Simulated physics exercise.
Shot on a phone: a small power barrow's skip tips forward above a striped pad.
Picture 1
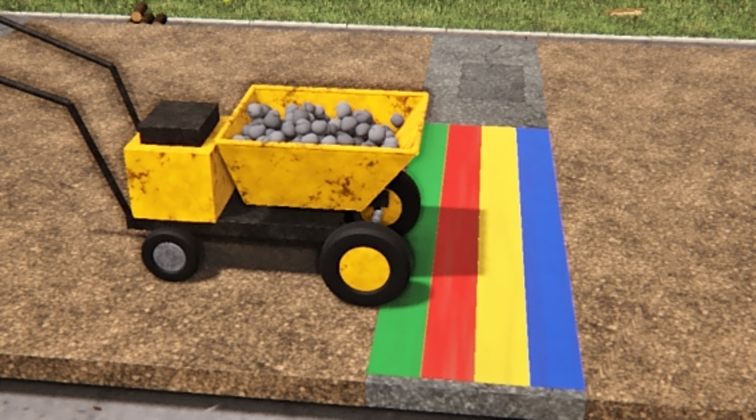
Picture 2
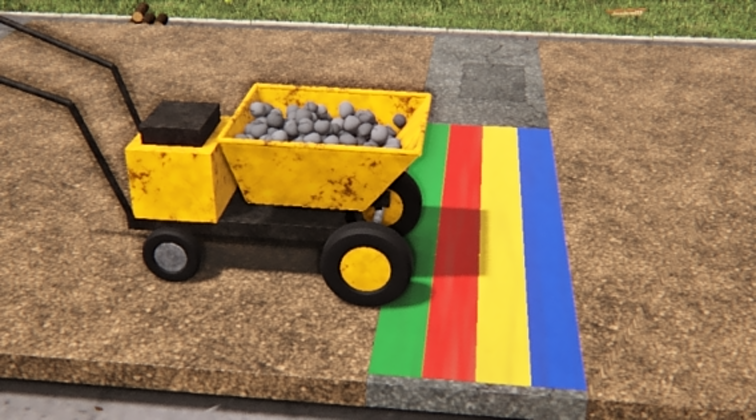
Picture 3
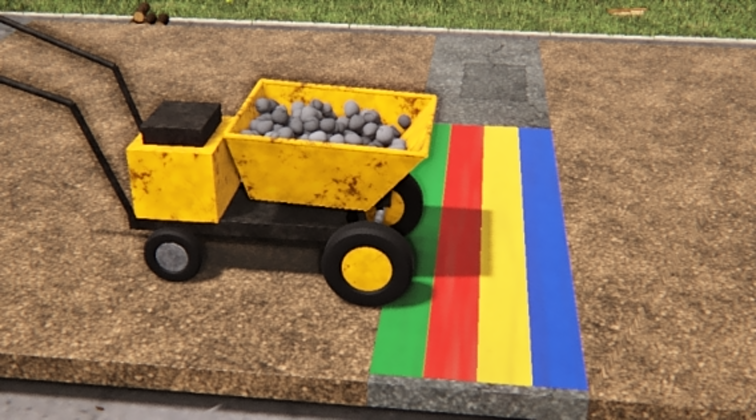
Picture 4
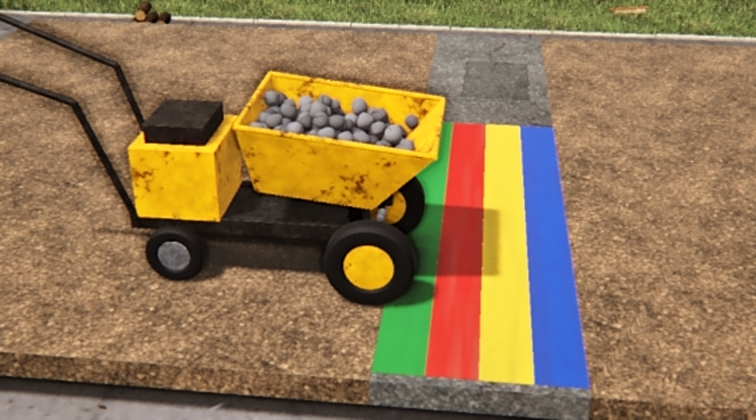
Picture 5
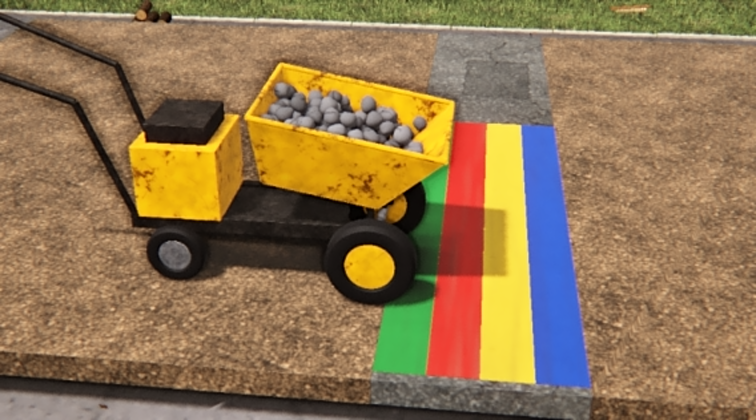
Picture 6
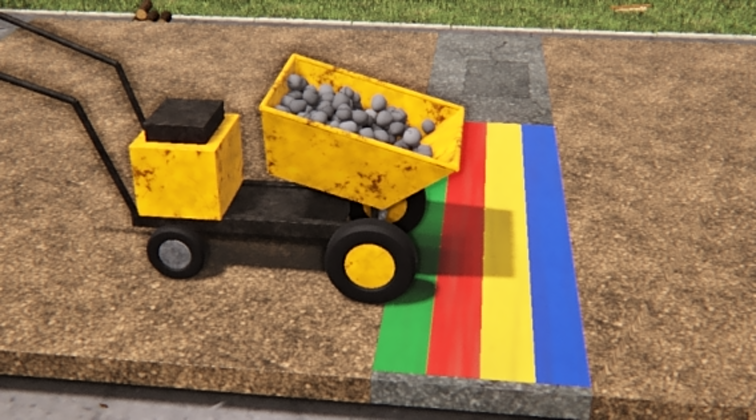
On a brown gravelly path beside grass, a small yellow power barrow loaded with round grey cobbles stands at a pad striped green, red, yellow and blue. Its skip starts level, then tilts slightly forward to the right, and ends clearly tipped, rear edge raised and lip lowered, the cobbles still inside.
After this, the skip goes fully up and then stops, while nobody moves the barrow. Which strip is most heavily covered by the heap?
The blue strip.
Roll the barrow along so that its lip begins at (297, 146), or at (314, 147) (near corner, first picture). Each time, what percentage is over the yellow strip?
20 % then 20 %.
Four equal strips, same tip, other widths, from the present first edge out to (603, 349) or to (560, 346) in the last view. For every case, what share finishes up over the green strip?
Shares in order: Close to 0 %; close to 0 %.
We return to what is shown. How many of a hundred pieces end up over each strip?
The green strip carries 0 per cent, the red strip 0 per cent, the yellow strip 15 per cent and the blue strip 35 per cent.
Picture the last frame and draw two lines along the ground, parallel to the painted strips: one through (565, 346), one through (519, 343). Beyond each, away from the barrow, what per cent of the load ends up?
Respectively 30 and 70 %.
Soon after the last picture, skip tipped steeply; all in the skip.
A little later, skip tipped steeply; most in the skip; a small part over the yellow strip; a small part over the blue strip; a stray few off the paint.
Later still, skip tipped right over; about a quarter in the skip; a small part over the yellow strip; about a third over the blue strip; about a quarter off the paint.
At rest, skip tipped right over; about a quarter in the skip; none over the green strip; none over the red strip; about a quarter over the yellow strip; about a third over the blue strip; about a quarter off the paint.
